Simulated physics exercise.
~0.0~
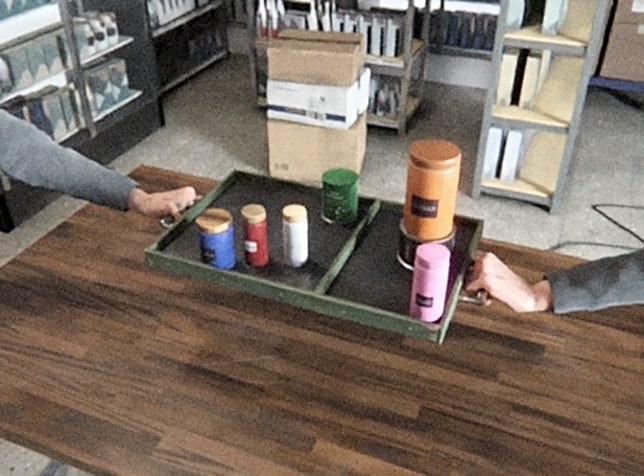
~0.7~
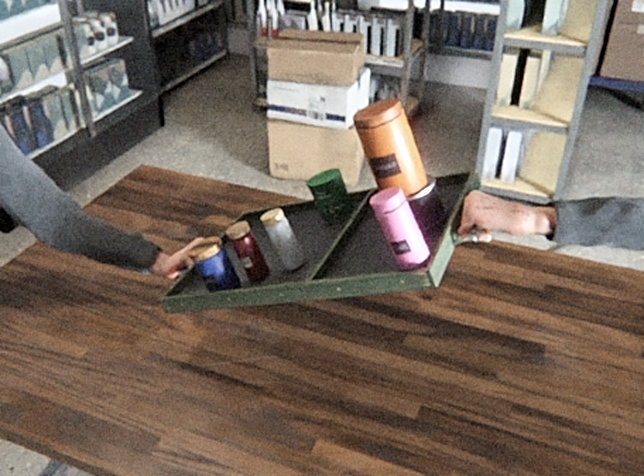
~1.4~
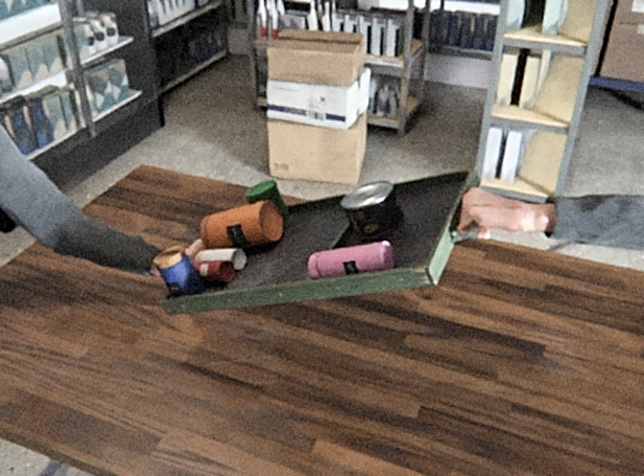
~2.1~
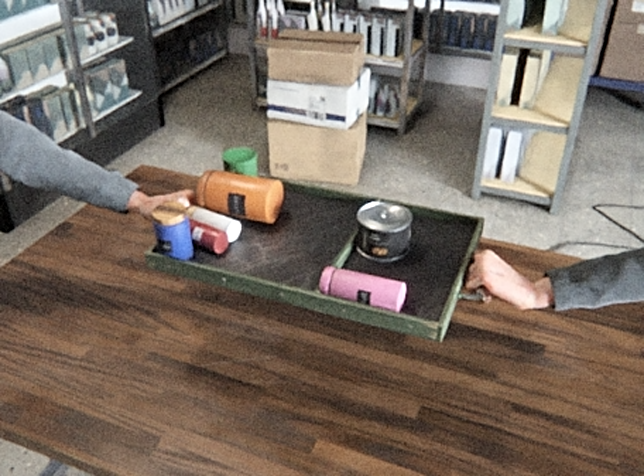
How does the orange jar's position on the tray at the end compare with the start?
At the start the orange jar is upright toward the right of the tray. By the end it is lying on its side toward the left.
